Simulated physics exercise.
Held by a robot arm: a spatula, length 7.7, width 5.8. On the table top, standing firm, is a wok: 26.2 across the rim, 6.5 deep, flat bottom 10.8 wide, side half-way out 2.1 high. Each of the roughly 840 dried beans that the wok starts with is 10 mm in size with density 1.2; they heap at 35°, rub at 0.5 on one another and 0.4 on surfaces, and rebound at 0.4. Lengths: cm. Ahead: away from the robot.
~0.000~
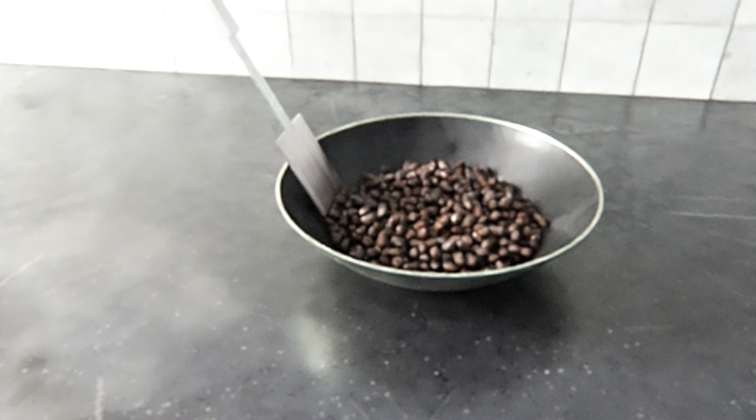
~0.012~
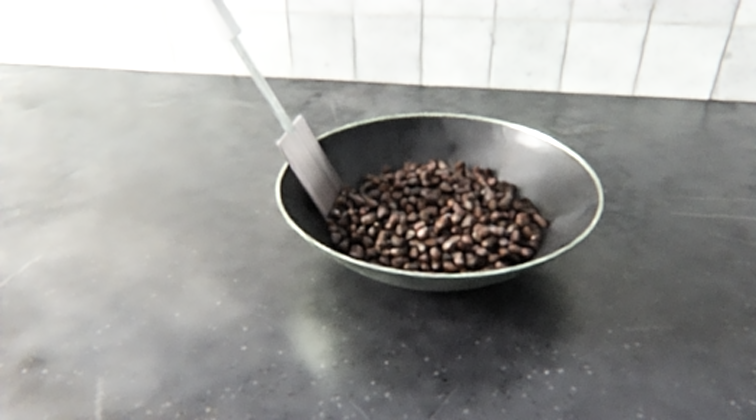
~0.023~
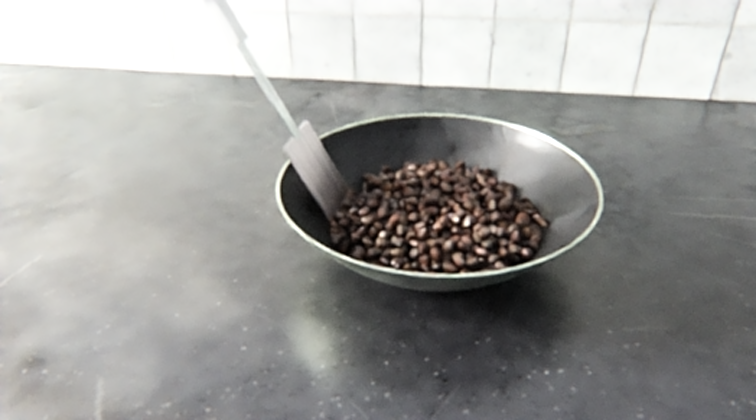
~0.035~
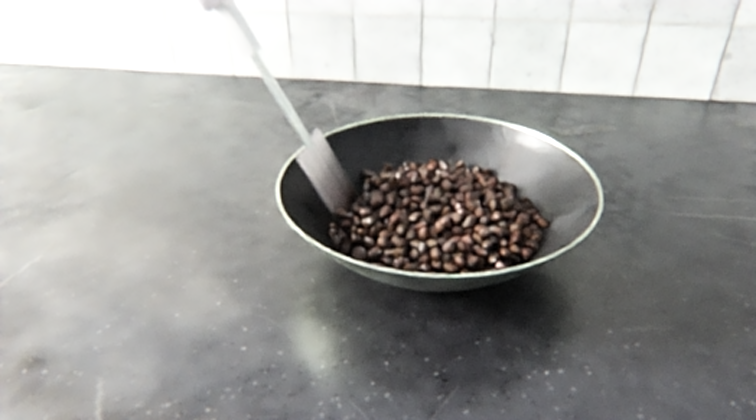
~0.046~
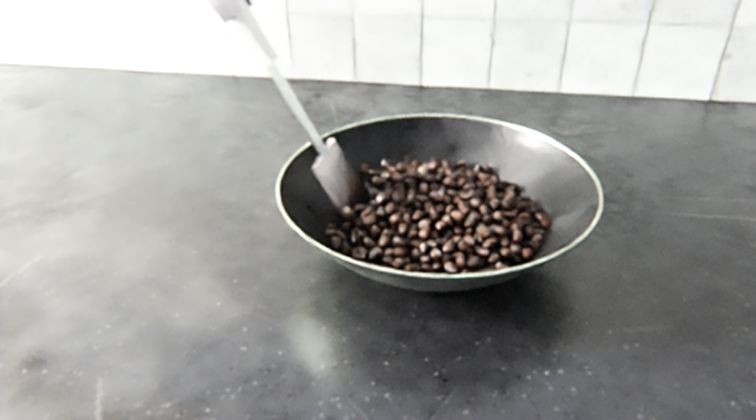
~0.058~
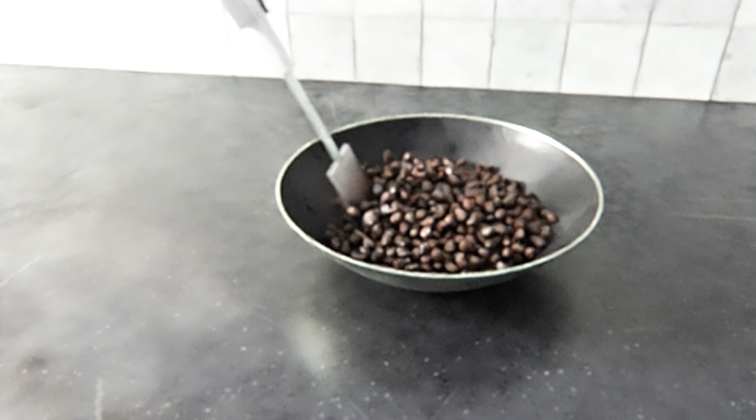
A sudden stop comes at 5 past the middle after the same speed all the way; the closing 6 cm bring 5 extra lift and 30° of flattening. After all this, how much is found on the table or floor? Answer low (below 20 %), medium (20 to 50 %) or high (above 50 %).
Low.
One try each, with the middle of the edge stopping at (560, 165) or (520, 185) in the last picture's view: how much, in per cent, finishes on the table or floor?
Close to 30 and close to 20 per cent, respectively.
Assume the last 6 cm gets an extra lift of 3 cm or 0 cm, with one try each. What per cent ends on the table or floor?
You'd get some 5 per cent with the first setting and some 0 per cent with the second.
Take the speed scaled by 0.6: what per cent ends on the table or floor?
The share would be near 0 in a hundred.
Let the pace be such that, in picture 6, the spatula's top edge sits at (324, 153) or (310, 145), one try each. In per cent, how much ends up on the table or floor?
First try about 5 %, second try about 0 %.
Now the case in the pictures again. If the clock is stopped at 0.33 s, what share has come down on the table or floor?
Close to 5 per cent of the load.
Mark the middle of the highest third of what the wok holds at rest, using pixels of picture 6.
Roughly at (524, 202).
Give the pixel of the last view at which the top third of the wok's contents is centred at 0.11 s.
Near (480, 201).
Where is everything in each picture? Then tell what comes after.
Spatula top edge at (288, 128), sloping 63°; upper third of the load around (434, 213), from x 330 to 545, top at y 165; 840 in the wok, in the first frame.
Spatula top edge at (289, 129), sloping 63°; upper third of the load around (434, 213), from x 330 to 545, top at y 165, in the second frame.
Spatula top edge at (296, 134), sloping 63°; upper third of the load around (435, 213), from x 335 to 545, top at y 165, in the third frame.
Spatula top edge at (308, 143), sloping 63°; upper third of the load around (433, 211), from x 330 to 545, top at y 165, in the fourth frame.
Spatula top edge at (323, 152), sloping 63°; upper third of the load around (434, 207), from x 330 to 545, top at y 160, in the fifth frame.
Spatula top edge at (338, 159), sloping 63°; upper third of the load around (439, 206), from x 330 to 550, top at y 155; 840 in the wok, in the sixth frame.
After 0.09 s, sloping 62°, highest piece 8 above the table; 840 in the wok.
After 0.11 s, sloping 52°, highest piece 9 above the table; 840 in the wok.
After 0.33 s, sloping 33°, highest piece 10 above the table; 773 in the wok, 31 on the table or floor, 36 on the blade or in flight.
After 1.38 s, sloping 33°, highest piece 7 above the table; 773 in the wok, 67 on the table or floor.
At rest, 773 in the wok, 67 on the table or floor. That is 8 % on the table or floor.
